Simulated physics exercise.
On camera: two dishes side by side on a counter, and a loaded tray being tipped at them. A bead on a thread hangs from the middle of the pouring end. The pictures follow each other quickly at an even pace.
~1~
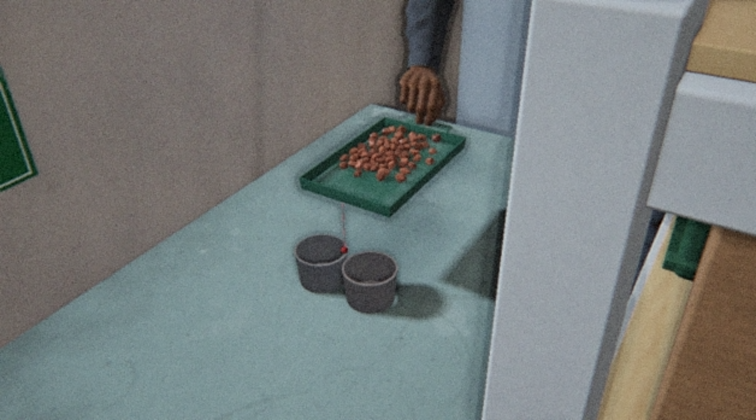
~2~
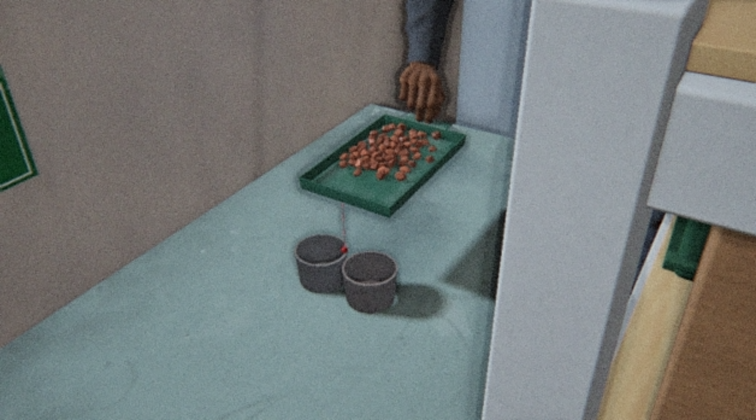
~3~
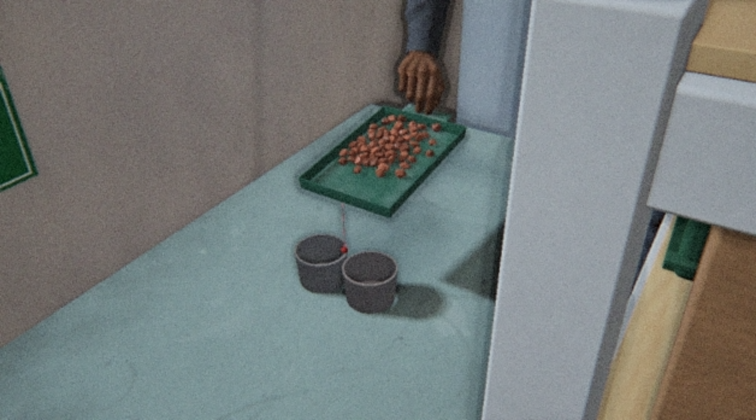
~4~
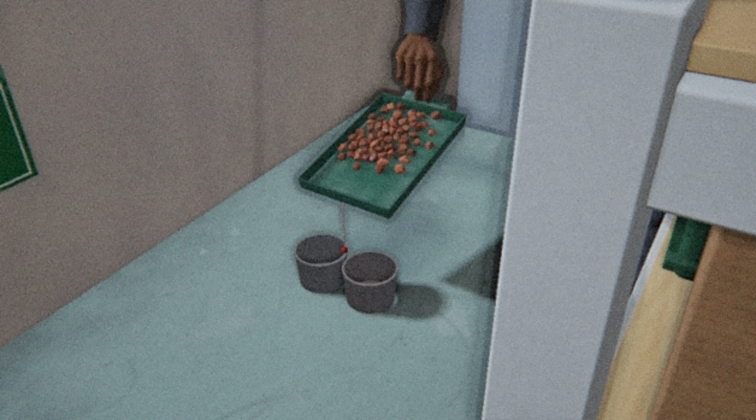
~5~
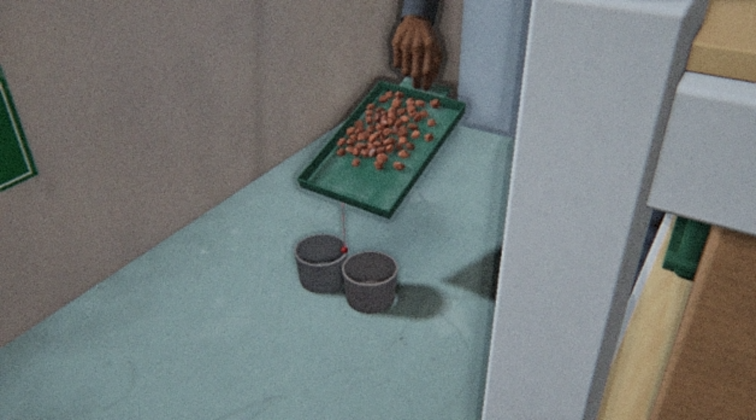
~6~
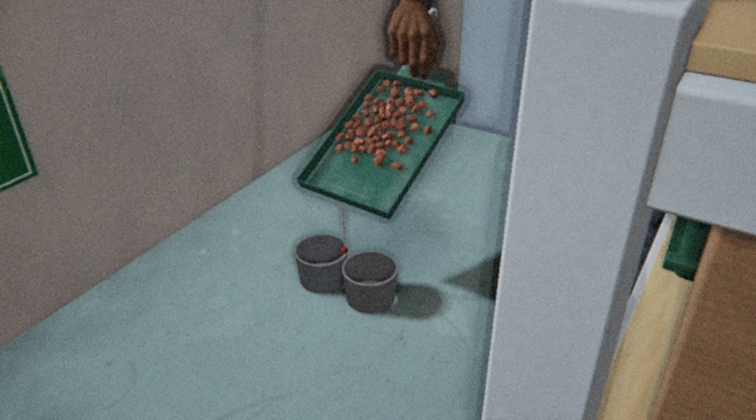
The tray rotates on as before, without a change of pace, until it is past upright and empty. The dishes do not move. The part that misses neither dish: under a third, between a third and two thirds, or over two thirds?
They take under a third between them.
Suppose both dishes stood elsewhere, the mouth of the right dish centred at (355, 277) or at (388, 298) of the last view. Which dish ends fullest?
The first try: The right-hand dish. The second: The dish on the left.
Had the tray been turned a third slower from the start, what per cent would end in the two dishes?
About 10 per cent.
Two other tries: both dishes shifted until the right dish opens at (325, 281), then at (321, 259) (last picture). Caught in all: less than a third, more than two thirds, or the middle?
At the first place in the middle band, at the second under a third.
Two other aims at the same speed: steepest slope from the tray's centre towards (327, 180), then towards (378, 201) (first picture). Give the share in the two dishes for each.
About 60 and 40 per cent.
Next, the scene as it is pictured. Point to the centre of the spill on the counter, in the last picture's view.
Near (308, 326).
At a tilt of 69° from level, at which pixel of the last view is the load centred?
Around (347, 191).
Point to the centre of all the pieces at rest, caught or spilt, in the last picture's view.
Near (320, 328).
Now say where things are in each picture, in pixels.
Corners of the pouring end at (301, 177) and (389, 206), level; middle of the load at (383, 150), bits of crushed brick; left dish at (307, 275); right dish at (356, 295); bead on its thread at (345, 250), in the first frame.
Corners of the pouring end at (301, 177) and (389, 206), level; middle of the load at (383, 149), in the second frame.
Corners of the pouring end at (300, 178) and (389, 207), tipped barely, level across its low end; middle of the load at (382, 143), in the third frame.
Corners of the pouring end at (299, 178) and (388, 208), tipped a little, level across its low end; middle of the load at (381, 136), in the fourth frame.
Corners of the pouring end at (299, 178) and (388, 210), tipped clearly, level across its low end; middle of the load at (380, 128), in the fifth frame.
Corners of the pouring end at (298, 179) and (387, 211), tipped clearly, level across its low end; middle of the load at (378, 121); left dish at (307, 275); right dish at (356, 295), in the sixth frame.
Soon after the last picture, tray tipped steeply; nearly all on the tray; a small part in the air.
A little later, tray tipped past a quarter turn; about a third on the tray; about two thirds outside both; a small part in the air.
Later still, tray tipped past a quarter turn; a small part in the right dish; nearly all outside both.
At rest, tray tipped past a quarter turn; a small part in the right dish; none in the left dish; nearly all outside both.
